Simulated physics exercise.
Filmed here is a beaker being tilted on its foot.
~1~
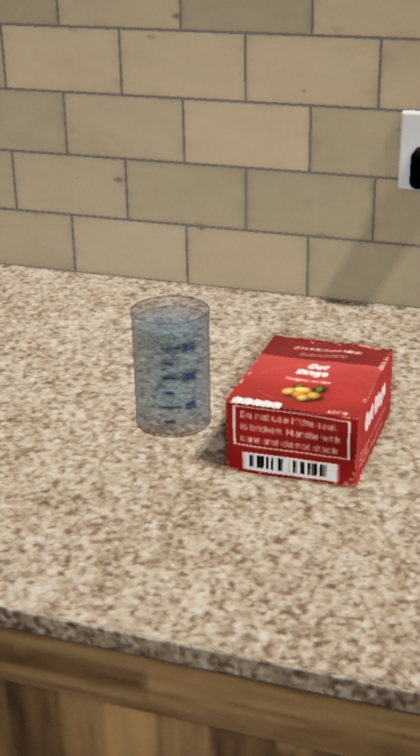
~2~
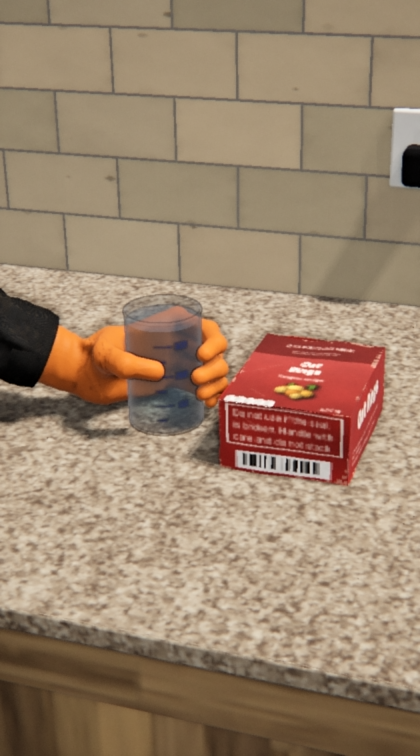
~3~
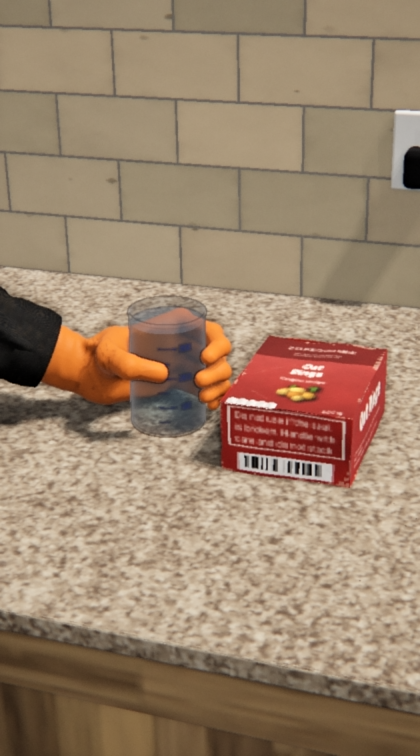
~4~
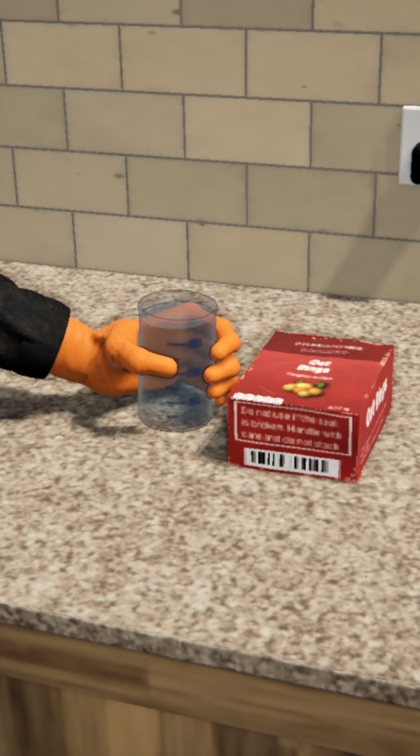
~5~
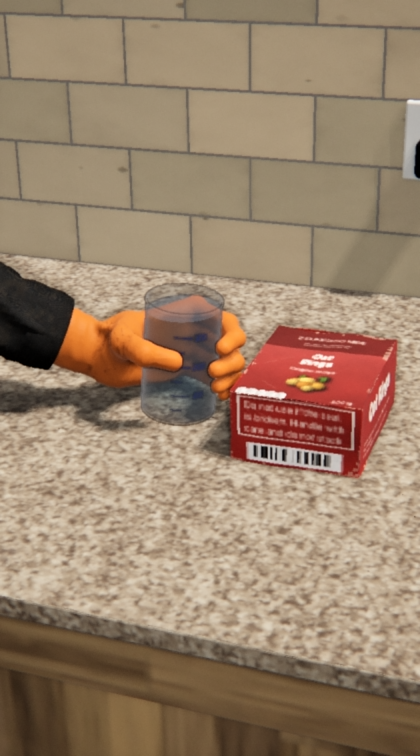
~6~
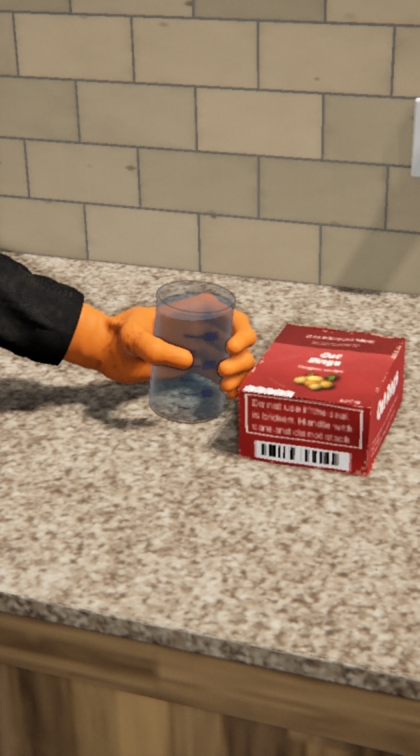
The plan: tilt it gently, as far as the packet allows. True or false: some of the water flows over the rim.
True.
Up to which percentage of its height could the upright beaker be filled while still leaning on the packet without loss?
My estimate is roughly 85 percent.
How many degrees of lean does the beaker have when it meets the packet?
It comes to rest about 30 degrees from the vertical.
Shortly, the beaker leans by about 15°; none is lost.
Then, the beaker leans by about 25°; it has lost some; nearly all of the water is inside.
At the finish, the beaker leans by about 30°, against the packet; it has lost some; nearly all of the water is inside.
